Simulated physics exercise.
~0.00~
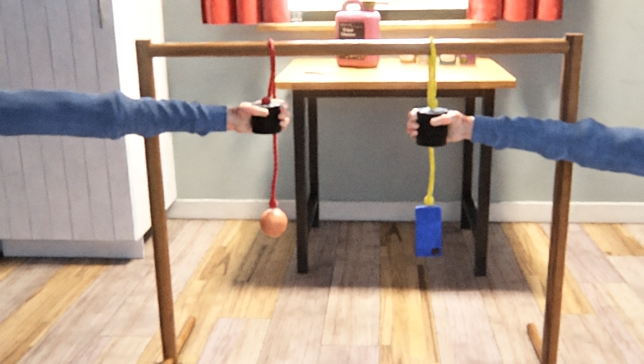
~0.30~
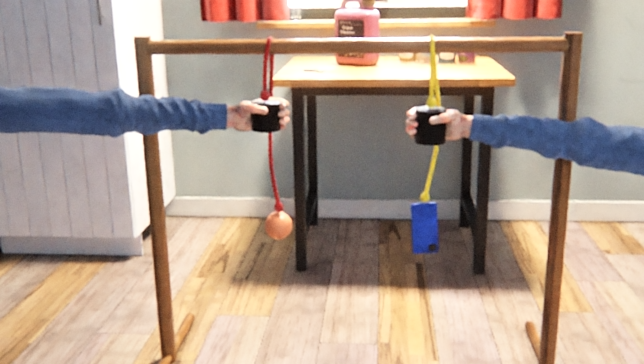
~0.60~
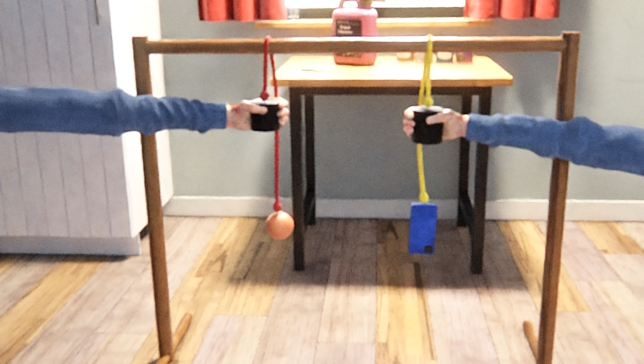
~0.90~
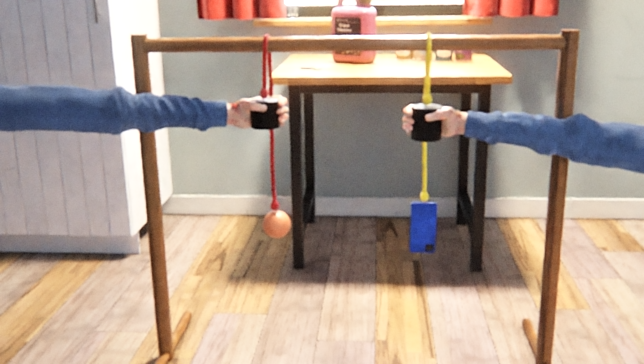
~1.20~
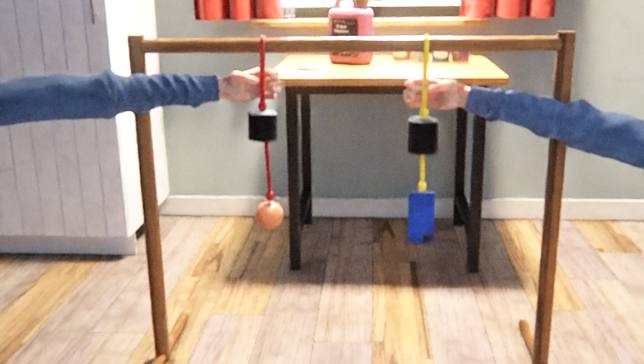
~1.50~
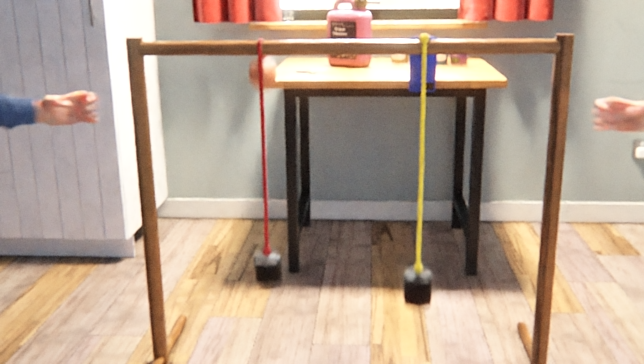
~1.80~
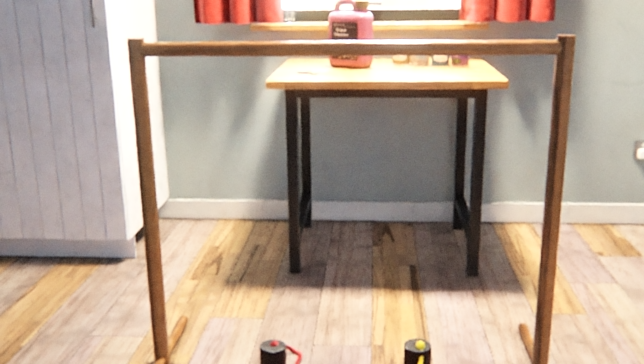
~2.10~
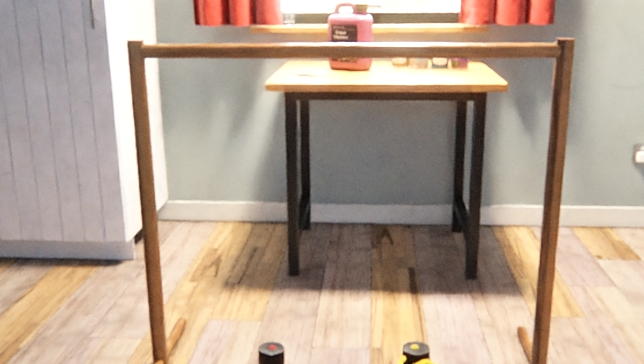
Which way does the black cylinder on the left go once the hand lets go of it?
It moves down, dropping on its red rope until it reaches the floor.
